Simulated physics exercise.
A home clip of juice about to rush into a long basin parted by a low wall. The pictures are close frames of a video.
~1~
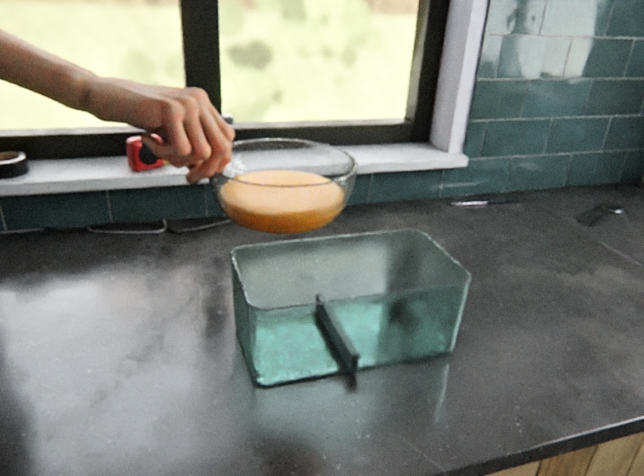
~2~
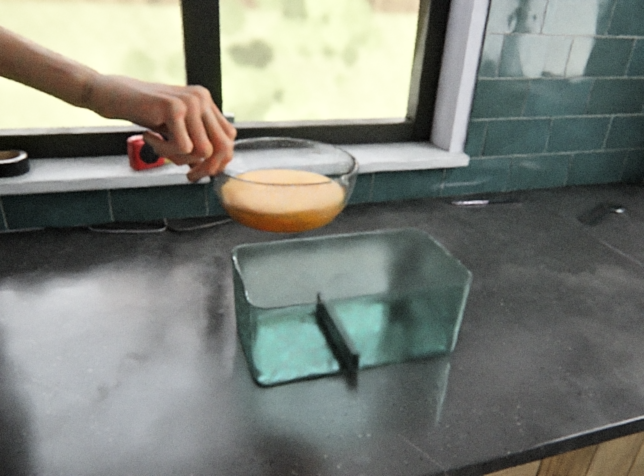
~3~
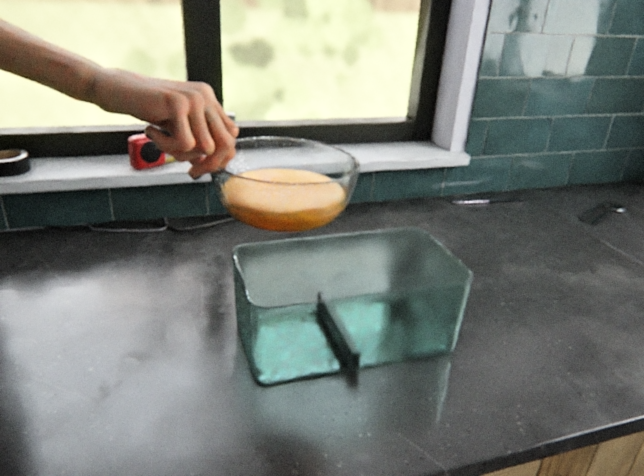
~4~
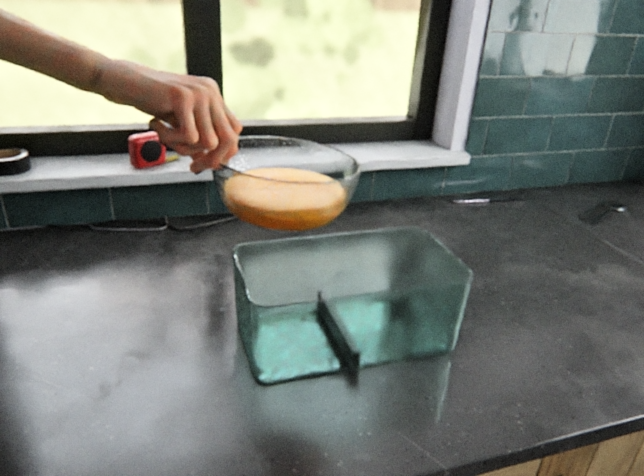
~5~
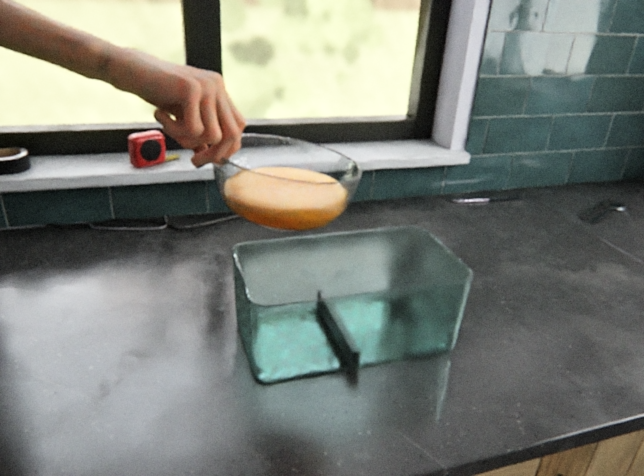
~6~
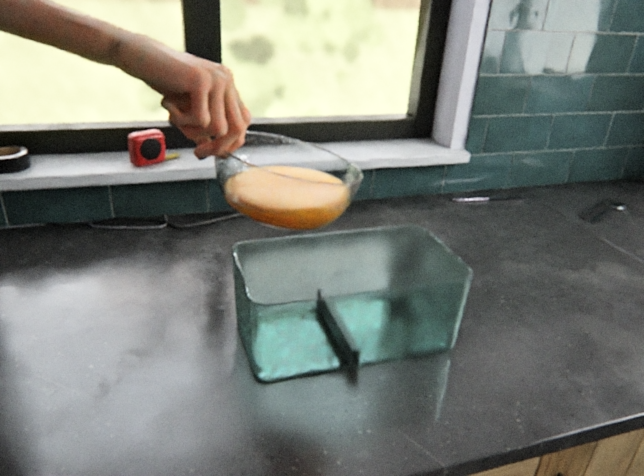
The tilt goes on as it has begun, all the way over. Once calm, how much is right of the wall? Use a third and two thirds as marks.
It comes to above two thirds.
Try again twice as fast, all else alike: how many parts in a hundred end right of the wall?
Roughly 65 in a hundred.
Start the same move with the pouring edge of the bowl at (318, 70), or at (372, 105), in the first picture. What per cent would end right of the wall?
Near 65 % and 85 %.
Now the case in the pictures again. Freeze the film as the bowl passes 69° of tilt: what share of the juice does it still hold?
Some 55 per cent.
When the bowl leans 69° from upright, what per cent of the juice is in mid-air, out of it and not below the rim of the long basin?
Roughly 25 in a hundred.
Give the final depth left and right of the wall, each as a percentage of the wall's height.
Left: 20 %. Right: 60 %.
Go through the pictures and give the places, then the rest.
It leans 0°; its right rim is at (351, 158); the juice meets the walls at (217, 193) and (340, 185); the long basin's rim runs from (240, 278) to (445, 253); the wall's top is at (336, 321), in the first picture.
It leans 1°; its right rim is at (352, 157); the juice meets the walls at (218, 192) and (341, 184), in the second picture.
It leans 2°; its right rim is at (354, 159); the juice meets the walls at (219, 191) and (342, 184), in the third picture.
It leans 5°; its right rim is at (355, 161); the juice meets the walls at (220, 189) and (342, 184), in the fourth picture.
It leans 8°; its right rim is at (355, 164); the juice meets the walls at (221, 188) and (344, 184), in the fifth picture.
It leans 13°; its right rim is at (356, 169); the juice meets the walls at (223, 187) and (345, 182), in the sixth picture.
A moment on, the bowl is tipped part way and 55 per cent is still to pour, 0 is left of the wall and 20 right of it.
Next, the bowl is tipped right over and 0 per cent is still to pour, 19 is left of the wall and 79 right of it.
Then the bowl is tipped right over and 0 per cent is still to pour, 20 is left of the wall and 80 right of it.
Later the bowl is tipped right over and 0 per cent is still to pour, 20 is left of the wall and 79 right of it.
Finally, 20 per cent lies left of the wall, 79 right of it and 0 outside.
